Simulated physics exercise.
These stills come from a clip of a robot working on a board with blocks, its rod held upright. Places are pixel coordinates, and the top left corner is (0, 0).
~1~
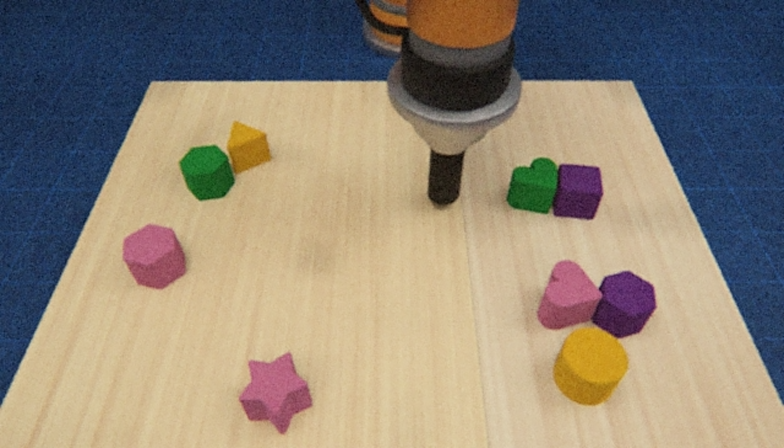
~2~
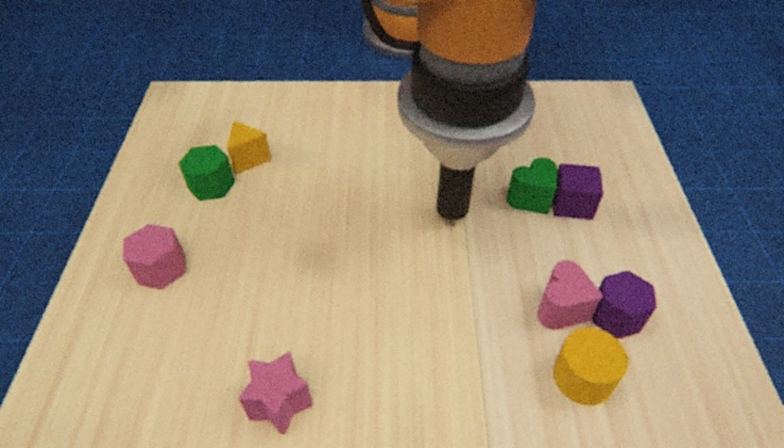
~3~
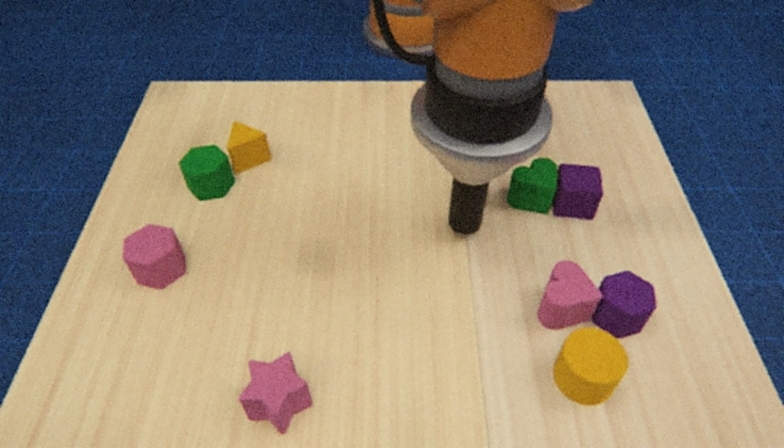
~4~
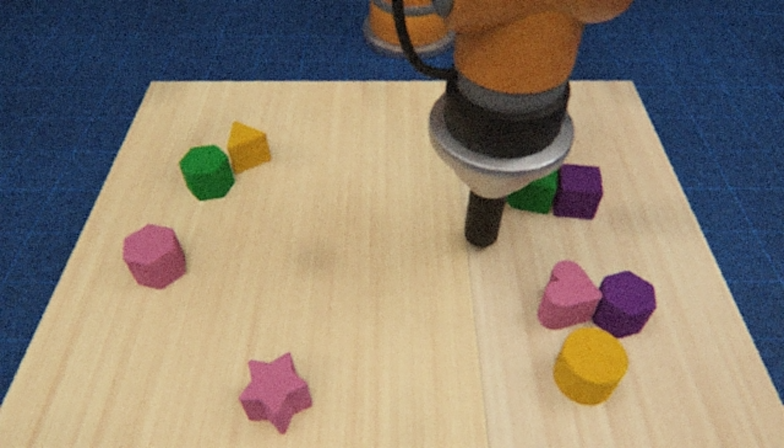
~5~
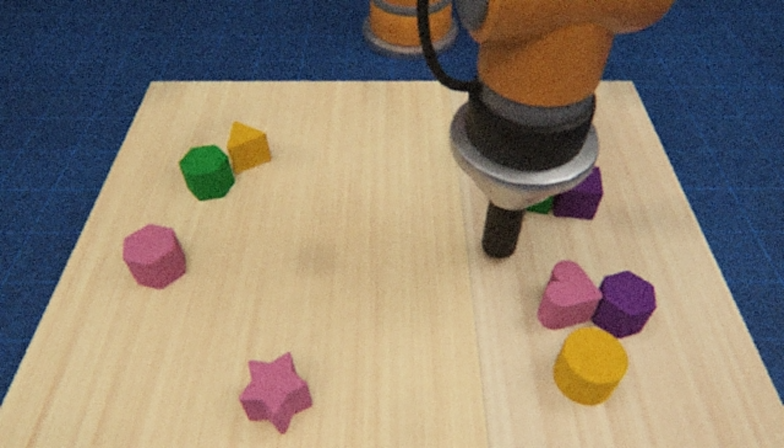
An orange robot arm with a dark rod slides steadily down and to the right over a pale wooden board on a blue surface, seen from a fixed, raised viewpoint. Green, yellow and pink blocks sit at left, with green, purple, pink and yellow ones at right. The arm increasingly covers the green heart as the rod nears the pink heart, while every block stays still.
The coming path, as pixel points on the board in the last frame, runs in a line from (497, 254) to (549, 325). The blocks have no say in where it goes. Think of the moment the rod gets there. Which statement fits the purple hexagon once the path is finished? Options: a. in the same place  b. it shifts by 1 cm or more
b (it shifts by 1 cm or more)
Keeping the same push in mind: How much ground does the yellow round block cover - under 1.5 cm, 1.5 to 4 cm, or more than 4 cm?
It will move less than 1.5 cm.
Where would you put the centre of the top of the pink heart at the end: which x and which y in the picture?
Somewhere near (599, 309).
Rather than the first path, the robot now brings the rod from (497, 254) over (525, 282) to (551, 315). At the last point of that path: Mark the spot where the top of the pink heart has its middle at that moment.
Final place: (598, 309).
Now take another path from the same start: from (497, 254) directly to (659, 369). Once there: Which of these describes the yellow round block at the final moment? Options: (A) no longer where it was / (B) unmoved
A - no longer where it was.
The first path, step by step. Halfway along, rod (525, 280); nothing pushed yet.
At the end, rod (552, 317); green heart not moved; pink heart (599, 309); yellow round block (601, 363); purple hexagon (644, 297), turned 35° anticlockwise.
